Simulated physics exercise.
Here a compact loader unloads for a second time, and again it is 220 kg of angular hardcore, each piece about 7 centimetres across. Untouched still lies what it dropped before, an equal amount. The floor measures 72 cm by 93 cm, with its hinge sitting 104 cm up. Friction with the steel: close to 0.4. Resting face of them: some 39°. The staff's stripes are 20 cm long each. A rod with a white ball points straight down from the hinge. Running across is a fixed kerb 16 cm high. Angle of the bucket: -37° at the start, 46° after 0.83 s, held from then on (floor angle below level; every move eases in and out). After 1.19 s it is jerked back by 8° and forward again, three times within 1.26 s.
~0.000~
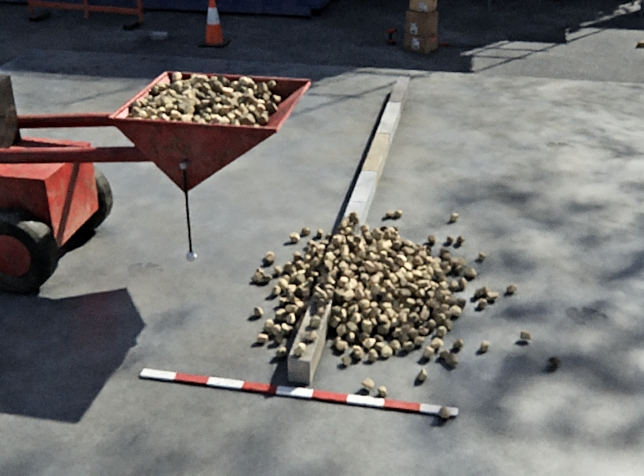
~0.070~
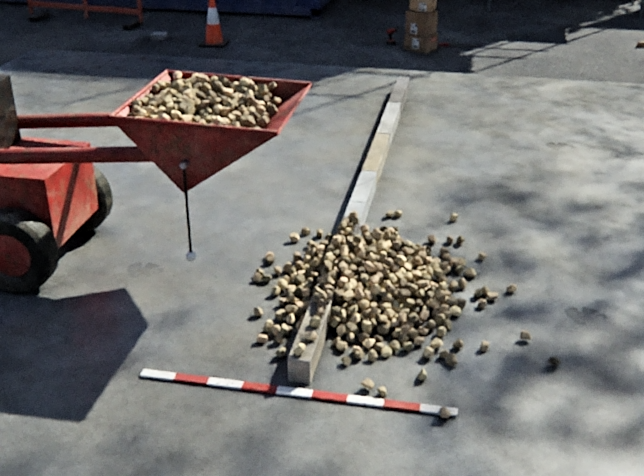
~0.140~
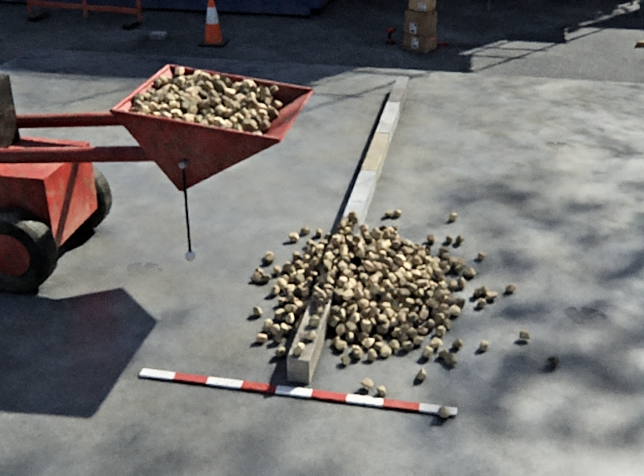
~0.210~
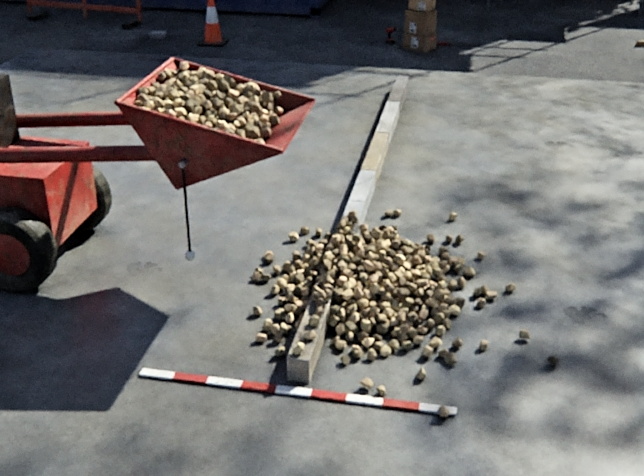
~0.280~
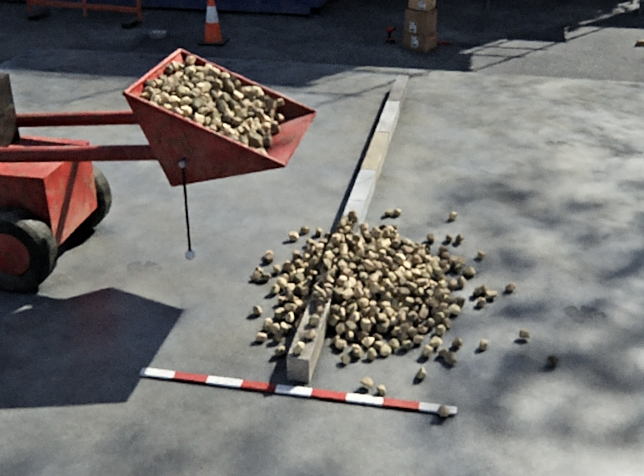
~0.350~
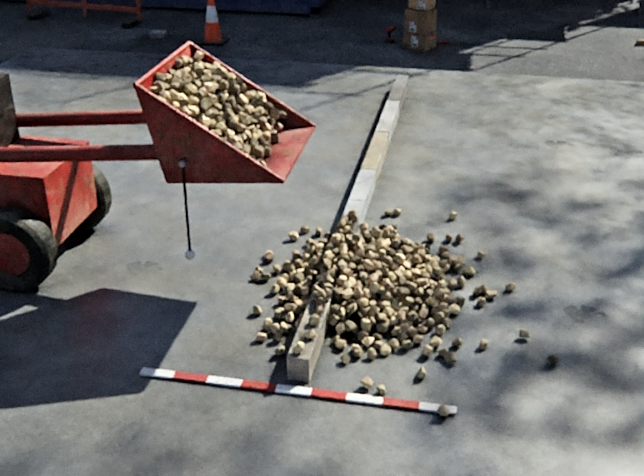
A red loader bucket heaped with tan stones is held out on red arms at the left, above sunlit grey pavement seen from a raised, fixed viewpoint. A pile of similar stones lies across a pale kerb at centre, behind a red-and-white striped staff, with an orange cone and boxes behind. The bucket tilts steadily clockwise, its stones shifting slightly inside and its shadow changing shape, while the pile stays still.
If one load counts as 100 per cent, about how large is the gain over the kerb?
Around 7 per cent.
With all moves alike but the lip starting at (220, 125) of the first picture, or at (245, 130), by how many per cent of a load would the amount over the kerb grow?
About 0 and 0 per cent.
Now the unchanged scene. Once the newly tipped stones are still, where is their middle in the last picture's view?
I'd say close to (298, 262).
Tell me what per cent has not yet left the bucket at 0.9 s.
Roughly 60 parts in a hundred of the load.
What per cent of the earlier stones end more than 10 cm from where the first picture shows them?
Roughly 0 % of them.
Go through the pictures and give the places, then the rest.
The first picture shows lip at (277, 130), floor tilted -37°, highest stones at (212, 85). The earlier load is highest near (340, 250), 25 cm above ground level, 23 % on this side of the kerb, 77 % over the kerb.
In the second picture, the bucket is at -35°, its lip at (278, 133); the top of the load is at (190, 84); the stones move at 0.2 m/s on average.
In the third picture, the bucket is at -31°, its lip at (280, 141); the top of the load is at (178, 79); the stones move at 0.3 m/s on average.
The fourth picture shows lip at (283, 152), floor tilted -24°, highest stones at (183, 74); the stones move at 0.4 m/s on average.
The fifth picture shows lip at (285, 166), floor tilted -15°, highest stones at (181, 70); the stones move at 0.4 m/s on average.
The sixth picture shows lip at (284, 182), floor tilted -5°, highest stones at (189, 64); the stones move at 0.5 m/s on average.
After 0.6 s the floor is at 33°; in per cent of one load, 100 in the bucket, 23 on this side of the kerb, 77 over the kerb; the foremost stones are at (500, 306).
After 0.9 s the floor is at 46°; in per cent of one load, 58 in the bucket, 65 on this side of the kerb, 77 over the kerb; the foremost stones are at (500, 306).
After 2.9 s the floor is at 46°; in per cent of one load, 0 in the bucket, 116 on this side of the kerb, 84 over the kerb; the foremost stones are at (500, 306).
After 5.3 s the floor is at 46°; in per cent of one load, 0 in the bucket, 116 on this side of the kerb, 84 over the kerb; the foremost stones are at (500, 306). Net gain over the kerb, 7.
